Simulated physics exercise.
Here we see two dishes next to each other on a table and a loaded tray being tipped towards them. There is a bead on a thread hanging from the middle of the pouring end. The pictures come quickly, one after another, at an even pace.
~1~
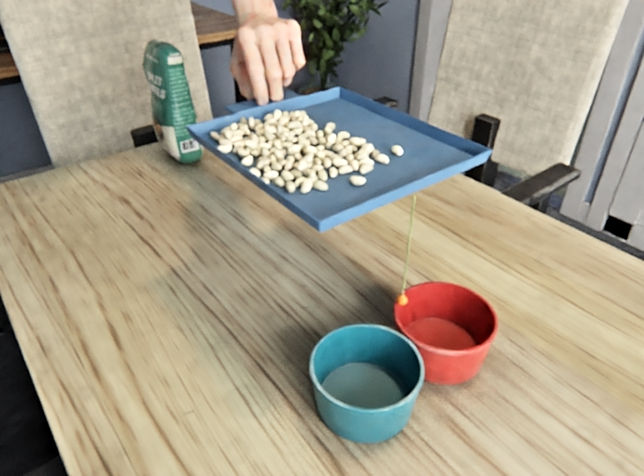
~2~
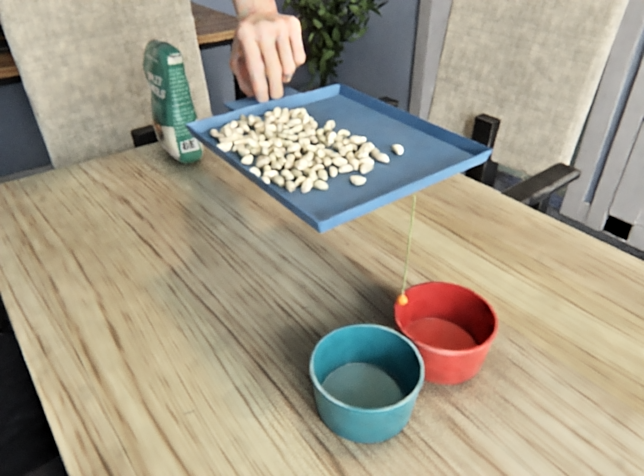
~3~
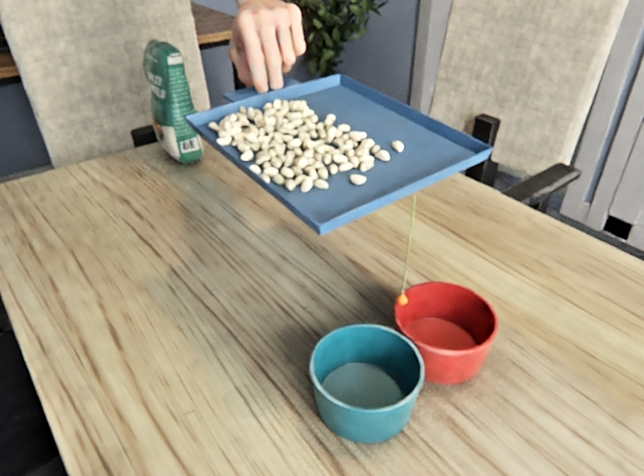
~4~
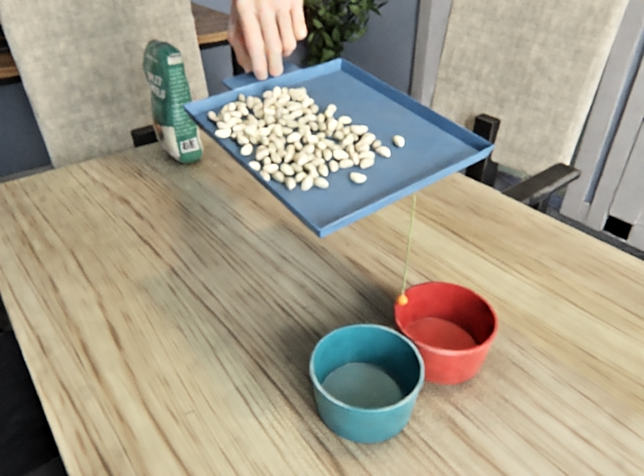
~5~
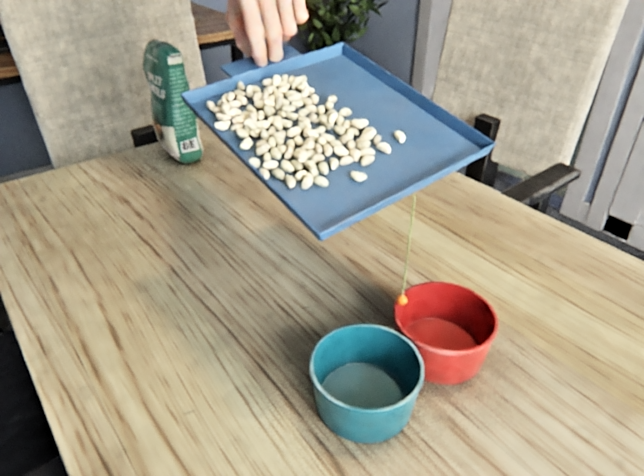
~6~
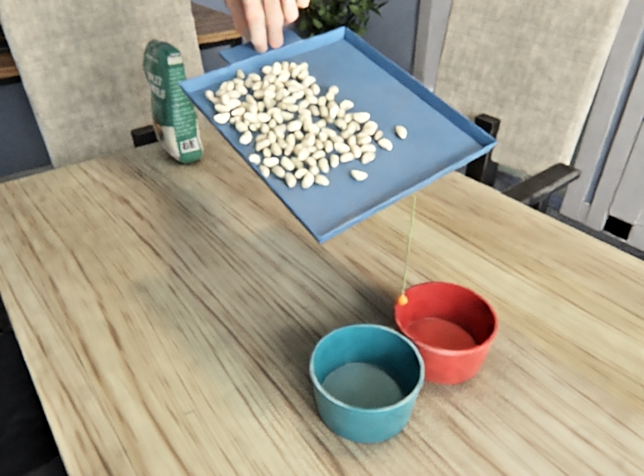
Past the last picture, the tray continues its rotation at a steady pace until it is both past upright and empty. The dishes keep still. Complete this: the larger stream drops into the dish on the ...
... left.
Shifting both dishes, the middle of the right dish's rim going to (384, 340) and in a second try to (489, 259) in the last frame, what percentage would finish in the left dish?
Close to 50 in a hundred, then close to 0 in a hundred.
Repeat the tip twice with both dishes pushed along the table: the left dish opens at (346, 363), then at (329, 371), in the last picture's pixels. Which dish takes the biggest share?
The dish to the left; the dish to the left.
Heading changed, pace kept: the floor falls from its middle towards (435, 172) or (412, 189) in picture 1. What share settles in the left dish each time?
0 %, give or take, and then 30 %.
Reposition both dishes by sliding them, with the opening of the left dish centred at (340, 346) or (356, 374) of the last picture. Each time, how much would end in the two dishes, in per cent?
Well, you'd get about 80 per cent and then about 90 per cent.
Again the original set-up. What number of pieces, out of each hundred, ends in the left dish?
That part is close to 70 percent of the load.
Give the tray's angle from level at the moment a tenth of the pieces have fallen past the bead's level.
It sits at roughly 75°.
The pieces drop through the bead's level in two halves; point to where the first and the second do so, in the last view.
(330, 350) first, (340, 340) later.
Soon after the last picture, tray tipped steeply; nearly all on the tray; a stray few in the left dish; a stray few outside both; a small part in the air.
A little later, tray tipped right over; about a quarter on the tray; about a third in the left dish; a stray few in the right dish; about a quarter outside both; a small part in the air.
Later still, tray tipped past a quarter turn; about two thirds in the left dish; a stray few in the right dish; about a third outside both.
At rest, tray tipped past a quarter turn; about two thirds in the left dish; a stray few in the right dish; about a third outside both.
